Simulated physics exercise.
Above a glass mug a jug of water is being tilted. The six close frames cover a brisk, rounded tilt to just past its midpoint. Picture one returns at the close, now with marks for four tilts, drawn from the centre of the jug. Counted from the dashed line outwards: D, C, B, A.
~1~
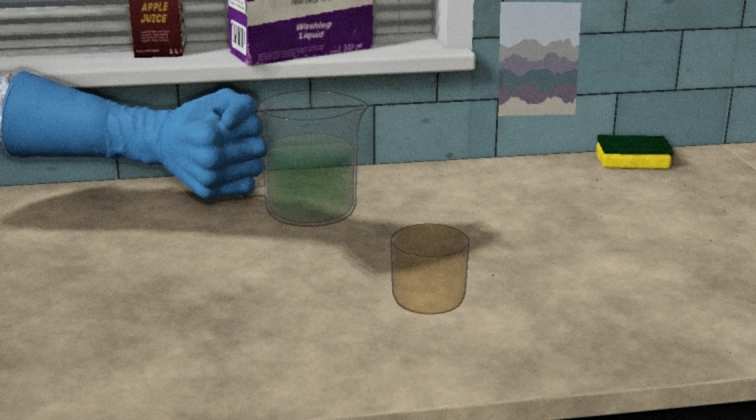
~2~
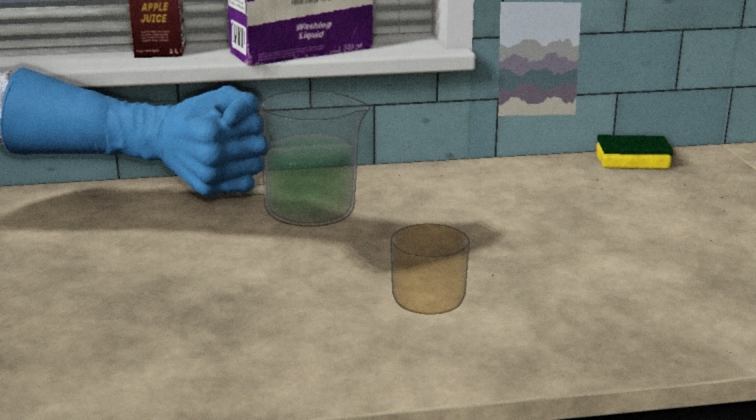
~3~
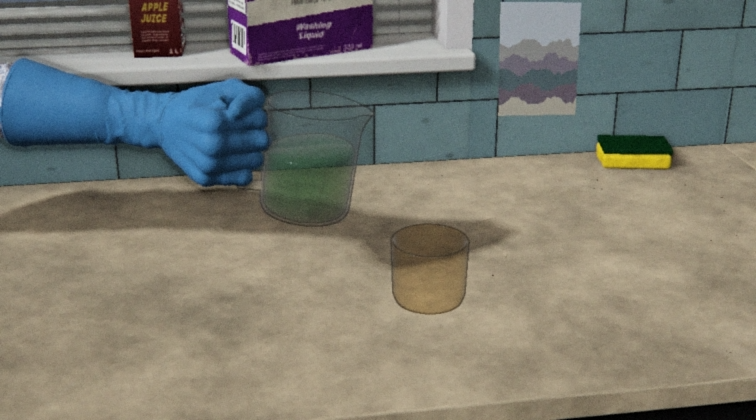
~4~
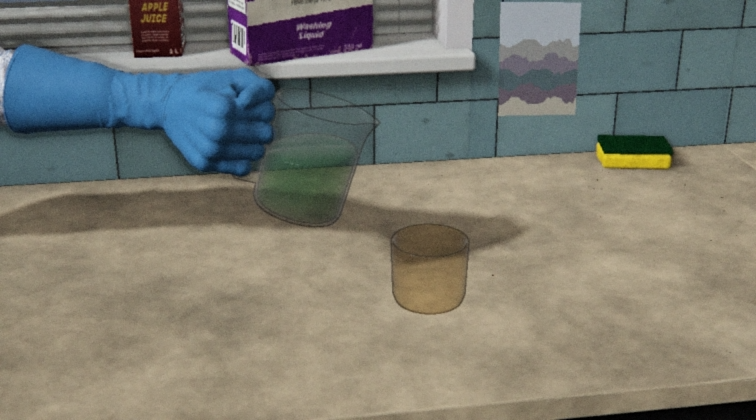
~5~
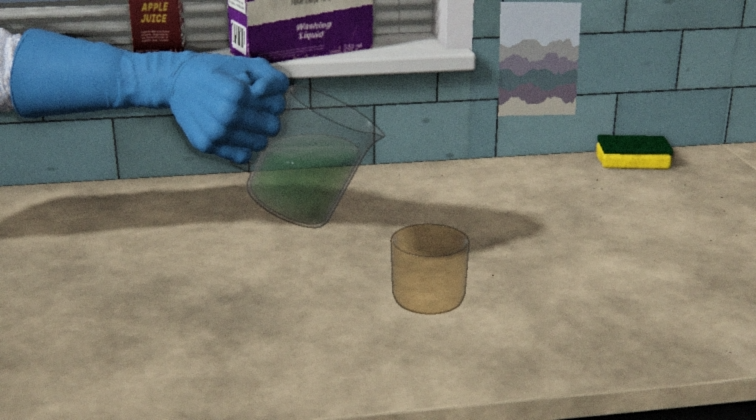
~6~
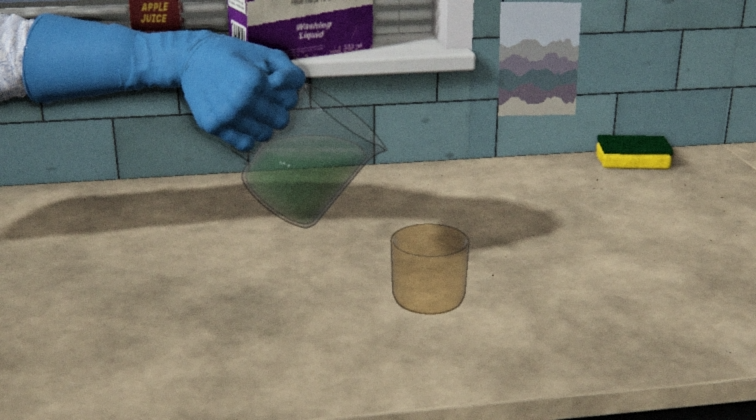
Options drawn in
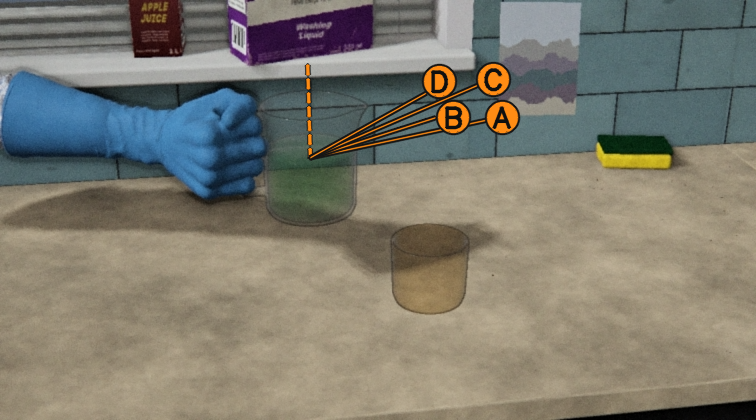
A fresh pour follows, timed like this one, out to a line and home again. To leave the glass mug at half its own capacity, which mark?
C.
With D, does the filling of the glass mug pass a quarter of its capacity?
Yes.
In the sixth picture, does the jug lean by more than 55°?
No, it does not.
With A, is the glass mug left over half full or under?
Over half.
On the marked copy, A at (485, 120); B at (435, 117); C at (477, 85); D at (425, 93).
With A, the glass mug ends with about 75 % of what it can hold; 6 % of the water is spilt.
With B, the glass mug ends with about 61 % of what it can hold; 4 % of the water is spilt.
With C, the glass mug ends with about 48 % of what it can hold.
With D, the glass mug ends with about 32 % of what it can hold.
